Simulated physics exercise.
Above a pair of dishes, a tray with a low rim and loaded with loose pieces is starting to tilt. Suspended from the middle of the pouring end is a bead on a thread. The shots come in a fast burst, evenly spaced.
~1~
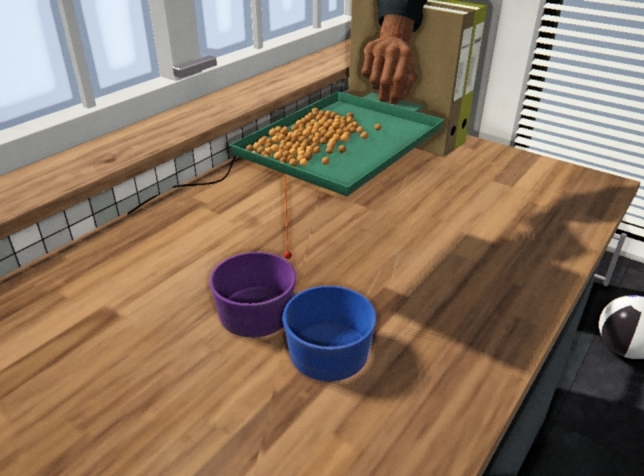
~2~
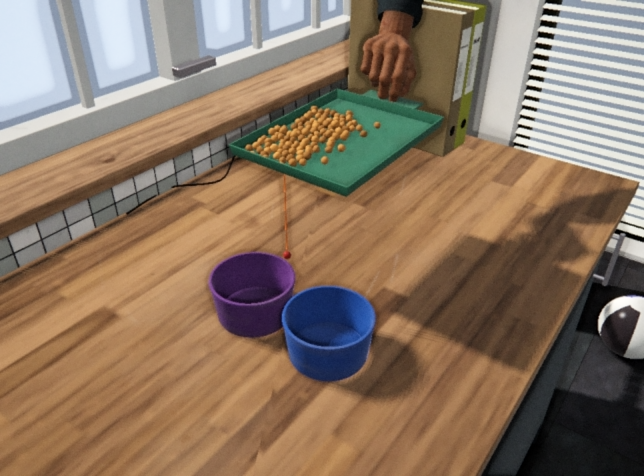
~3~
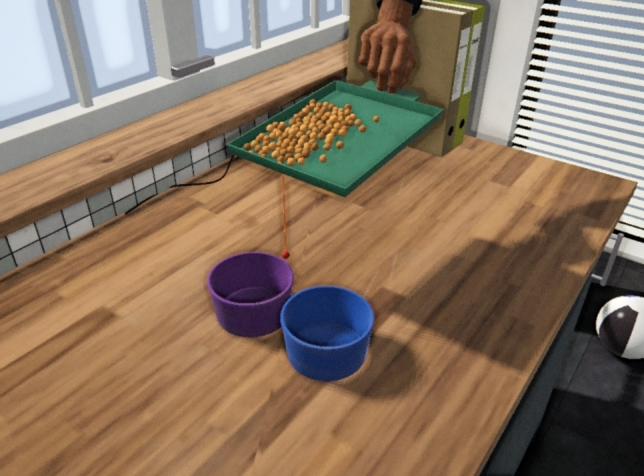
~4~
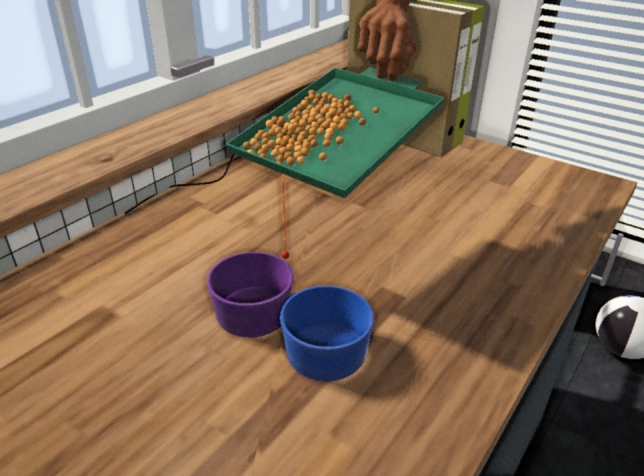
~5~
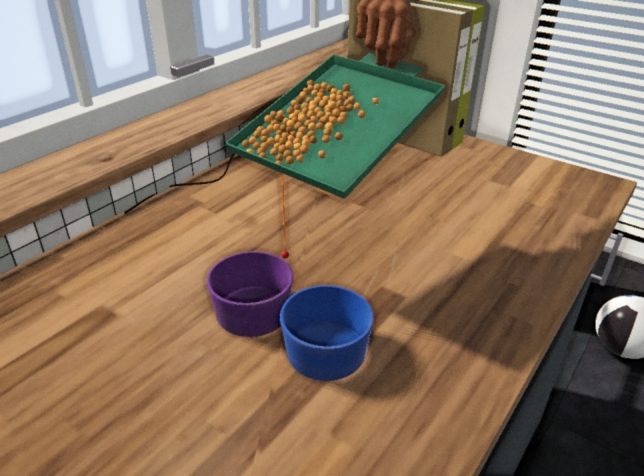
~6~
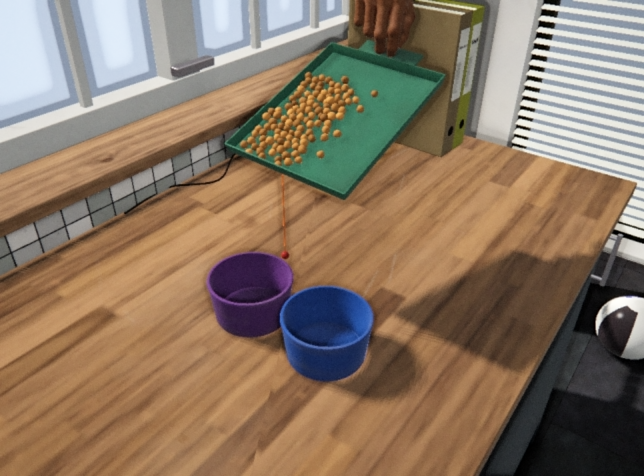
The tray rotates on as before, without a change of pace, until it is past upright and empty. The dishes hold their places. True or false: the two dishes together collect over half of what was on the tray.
True.
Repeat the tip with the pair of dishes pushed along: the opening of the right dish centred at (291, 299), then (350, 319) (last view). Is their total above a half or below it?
Result, first setup: The bulk; second setup: The bulk.
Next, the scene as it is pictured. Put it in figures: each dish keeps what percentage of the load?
Left dish: 50 per cent; right dish: 40 per cent.
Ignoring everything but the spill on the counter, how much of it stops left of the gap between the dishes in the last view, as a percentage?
Roughly 70 in a hundred.
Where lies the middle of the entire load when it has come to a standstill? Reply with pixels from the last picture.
Centre at rest, last view: Approx. (272, 322).
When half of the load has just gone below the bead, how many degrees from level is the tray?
Roughly 110 degrees of turn.
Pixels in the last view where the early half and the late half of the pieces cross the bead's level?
I'd say around (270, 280) at first, then around (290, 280).
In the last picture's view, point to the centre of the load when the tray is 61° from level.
Check around (289, 147) in the last picture.
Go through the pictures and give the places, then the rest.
The first frame shows corners of the pouring end at (233, 144) and (347, 185), level; middle of the load at (312, 139), roasted chickpeas; left dish at (226, 313); right dish at (302, 356); bead on its thread at (288, 255).
The second frame shows corners of the pouring end at (232, 144) and (347, 185), level; middle of the load at (311, 137).
The third frame shows corners of the pouring end at (230, 144) and (345, 186), tipped barely, lowest at the right corner; middle of the load at (309, 134).
The fourth frame shows corners of the pouring end at (230, 143) and (344, 188), tipped a little, lowest at the right corner; middle of the load at (309, 129).
The fifth frame shows corners of the pouring end at (229, 142) and (344, 189), tipped a little, lowest at the right corner; middle of the load at (302, 119).
The sixth frame shows corners of the pouring end at (228, 143) and (343, 191), tipped clearly, lowest at the right corner; middle of the load at (301, 118); left dish at (223, 313); right dish at (299, 356).
Soon after the last picture, tray tipped steeply; nearly all on the tray; a stray few in the air.
A little later, tray tipped right over; most on the tray; a stray few in the right dish; about a quarter in the air.
Later still, tray tipped past a quarter turn; about a third in the right dish; about half in the left dish; a small part outside both.
At rest, tray tipped past a quarter turn; about a third in the right dish; about half in the left dish; a small part outside both.
